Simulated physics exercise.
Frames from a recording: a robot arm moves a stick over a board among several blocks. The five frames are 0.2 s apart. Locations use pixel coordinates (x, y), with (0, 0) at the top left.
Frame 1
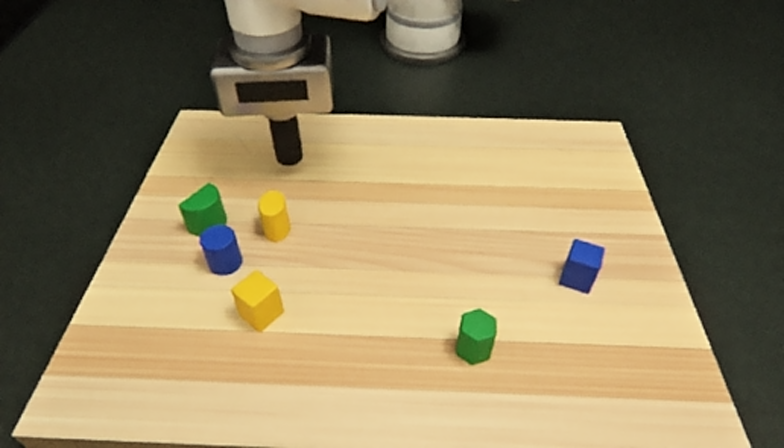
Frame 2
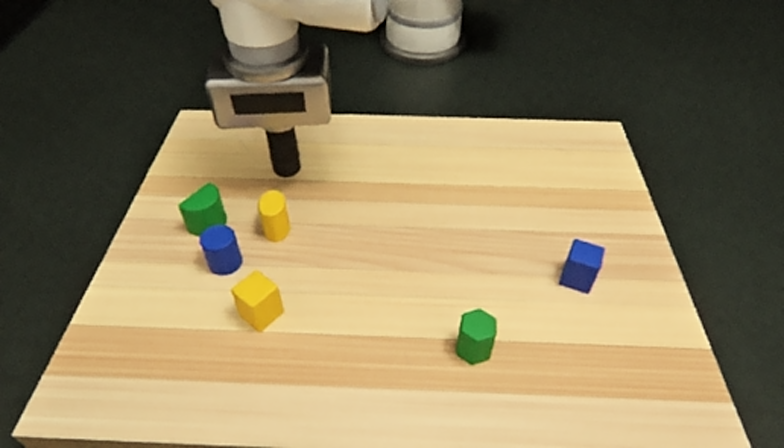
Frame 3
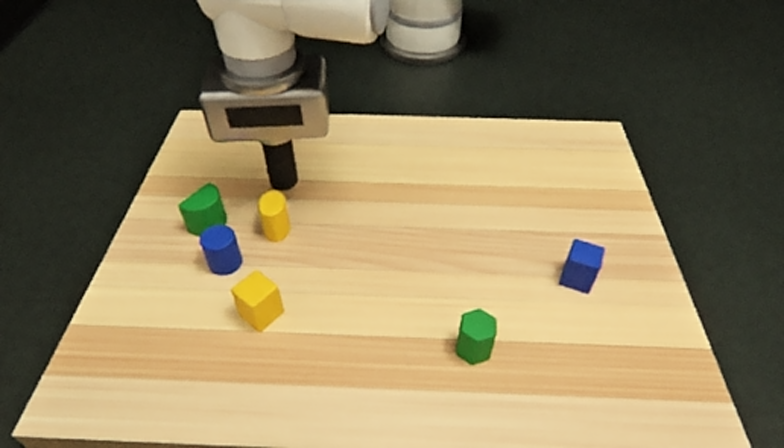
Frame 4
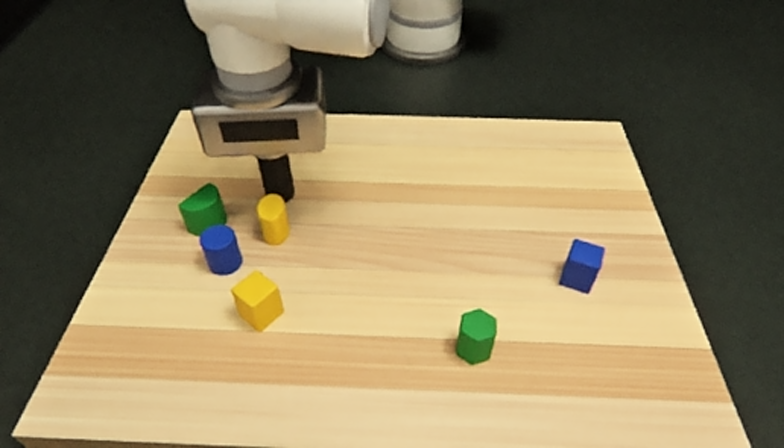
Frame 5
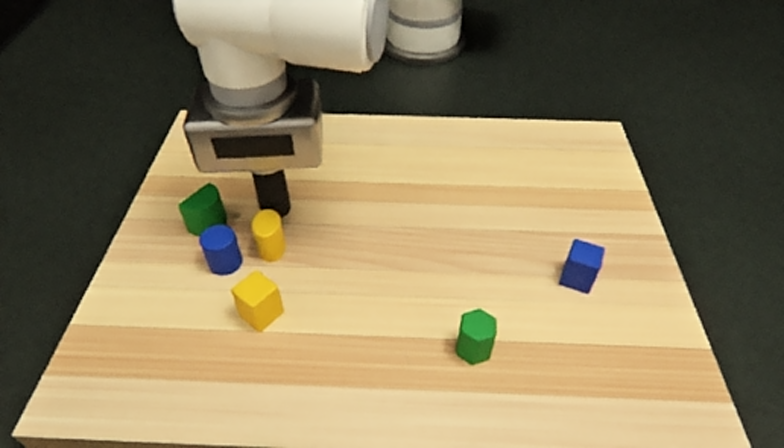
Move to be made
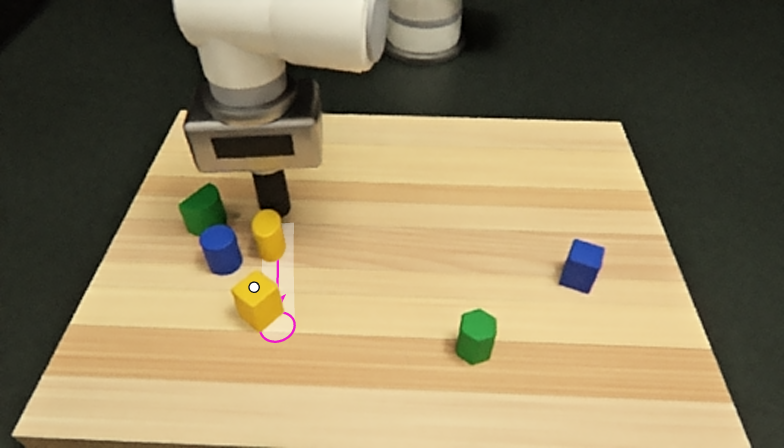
A robot arm lowers its black stick toward the yellow cylinder and nudges it slightly forward.
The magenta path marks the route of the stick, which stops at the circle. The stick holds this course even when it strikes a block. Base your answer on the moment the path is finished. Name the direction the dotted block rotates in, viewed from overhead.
Prediction: Counterclockwise.
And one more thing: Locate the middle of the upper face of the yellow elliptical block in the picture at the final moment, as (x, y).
Most likely (234, 294).
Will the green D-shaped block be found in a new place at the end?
No
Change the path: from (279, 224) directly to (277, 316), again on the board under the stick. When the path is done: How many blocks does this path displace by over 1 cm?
When the path ends, I think you'll find two blocks out of place by more than 1 cm.
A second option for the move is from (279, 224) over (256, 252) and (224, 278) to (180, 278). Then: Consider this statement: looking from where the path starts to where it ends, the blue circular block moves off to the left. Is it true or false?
That statement is not accurate.
Drawn move, in a line from (279, 224) to (277, 327); the dot is on the yellow four-sided block.
On the path given first. One third of the way, stick (275, 242); yellow elliptical block (258, 256), turned 15° clockwise.
Two thirds of the way, stick (274, 276); yellow four-sided block (238, 313), turned 70° anticlockwise; yellow elliptical block (239, 283), turned 80° clockwise.
At the end, stick (274, 314); green D-shaped block still; blue circular block still; yellow four-sided block (226, 330), turned 90° anticlockwise; yellow elliptical block (234, 294), turned 135° clockwise.
